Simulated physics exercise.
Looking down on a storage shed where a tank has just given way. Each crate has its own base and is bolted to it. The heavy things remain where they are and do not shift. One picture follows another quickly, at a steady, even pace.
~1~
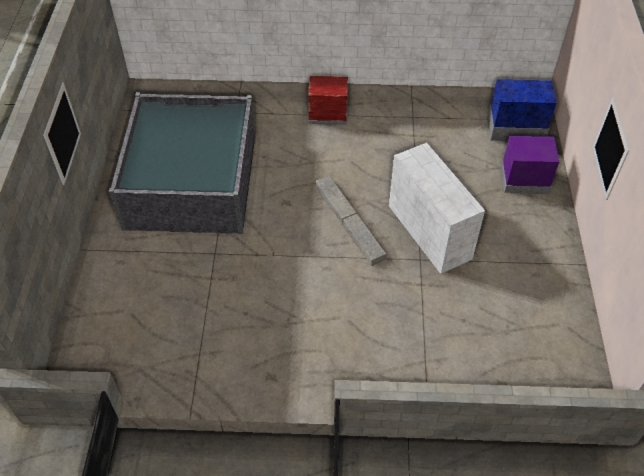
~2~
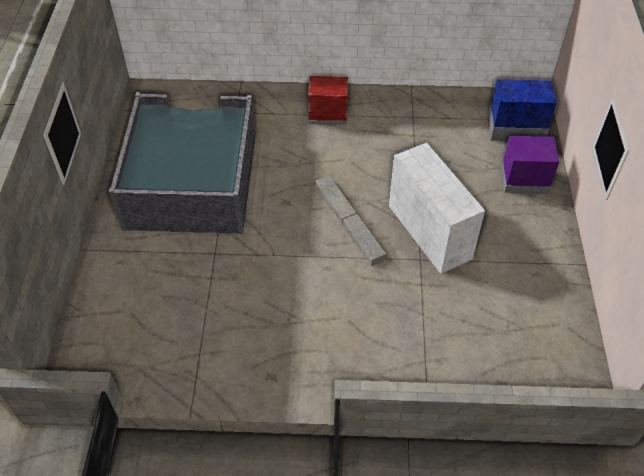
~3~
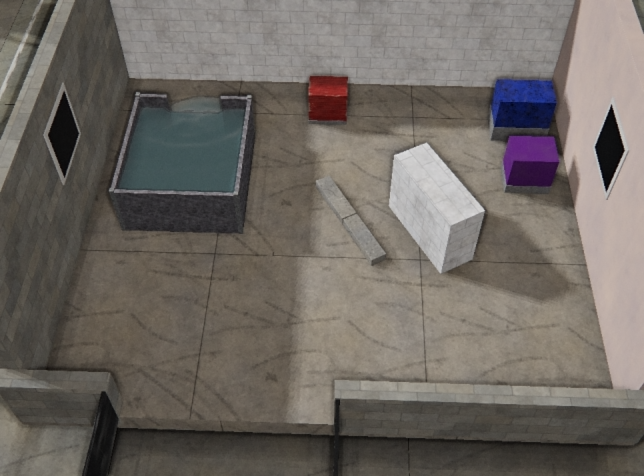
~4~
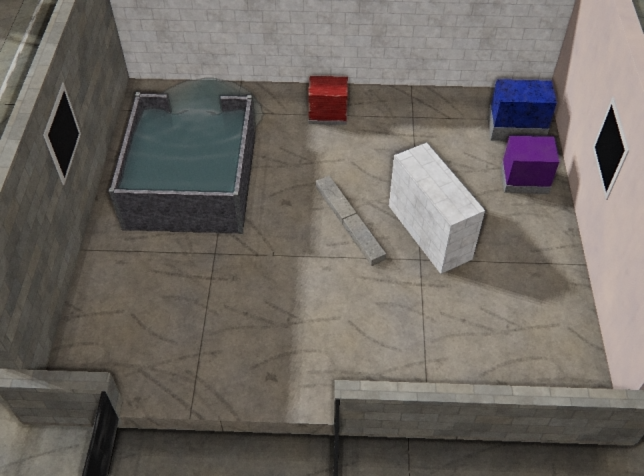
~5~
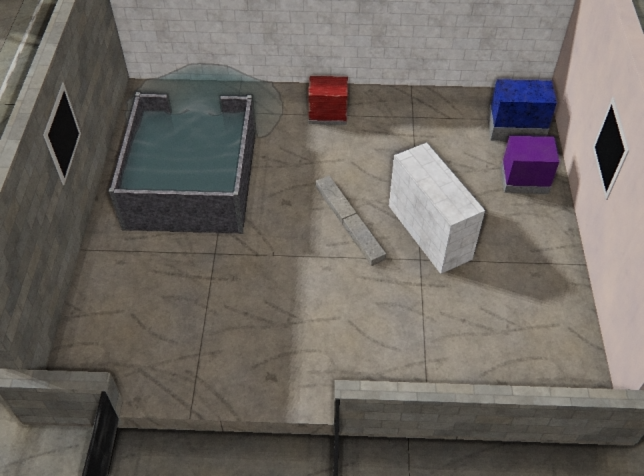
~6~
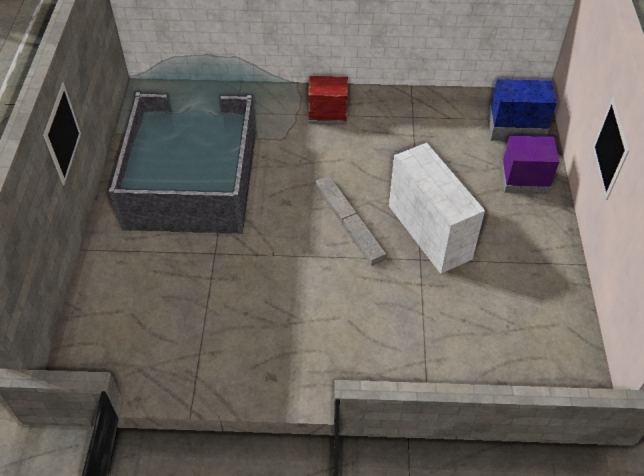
At first the tank of water at the left stands whole and still. Then a gap opens in its far side and water pours out, spreading in a thin, widening sheet across the floor behind it and rightward toward the red box, while the other boxes and blocks stay still.
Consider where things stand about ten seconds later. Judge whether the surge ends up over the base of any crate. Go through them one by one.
My prediction: The purple crate is spared. The blue crate is spared. The red crate is hit.
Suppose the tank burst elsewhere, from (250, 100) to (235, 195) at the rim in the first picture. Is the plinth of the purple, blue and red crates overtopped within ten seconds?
One by one: The purple one is wetted, the blue one is wetted, the red one takes water.
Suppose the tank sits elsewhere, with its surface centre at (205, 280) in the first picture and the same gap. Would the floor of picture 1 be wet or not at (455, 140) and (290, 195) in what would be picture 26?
Submerged, then submerged.
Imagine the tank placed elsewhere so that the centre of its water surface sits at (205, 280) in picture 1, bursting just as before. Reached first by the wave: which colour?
Answer: The red-painted one, before any other.
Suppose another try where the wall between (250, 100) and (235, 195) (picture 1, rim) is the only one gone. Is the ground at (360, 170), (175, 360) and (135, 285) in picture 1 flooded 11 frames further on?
Going through them in turn: Reached by the flood, then still unsoaked, then still unsoaked.
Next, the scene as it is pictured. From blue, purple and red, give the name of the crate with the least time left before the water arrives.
It's the red one here.
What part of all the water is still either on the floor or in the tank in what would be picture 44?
Roughly 98 %.
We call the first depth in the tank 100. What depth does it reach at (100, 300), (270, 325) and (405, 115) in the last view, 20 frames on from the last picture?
About 6, 0 and 4 percent, in that order.
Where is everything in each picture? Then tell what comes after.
In the first frame, the tank at (185, 146) is whole and still.
In the second frame, water pours out on the tank's far side and has run to a hidden place.
In the third frame, water pours out on the tank's far side and has run to a hidden place.
In the fourth frame, the front is at (198, 80), out from the gap on the tank's far side.
In the fifth frame, the front is at (154, 79), out from the gap on the tank's far side.
In the sixth frame, water pours out on the tank's far side and has run to (293, 82).
A moment on, water covers 10 % of the floor; the purple crate not reached, the blue crate not reached, the red crate water round its plinth.
Next, water covers 25 % of the floor; the purple crate not reached, the blue crate water round its plinth, the red crate water round its plinth.
Then, water covers 40 % of the floor; the purple crate water round its plinth, the blue crate water round its plinth, the red crate water round its plinth.
Later, water covers 80 % of the floor; the purple crate water round its plinth, the blue crate water round its plinth, the red crate water round its plinth.
In the end, water covers 100 % of the floor; the purple crate stayed above the water, the blue crate stayed above the water, the red crate was topped.
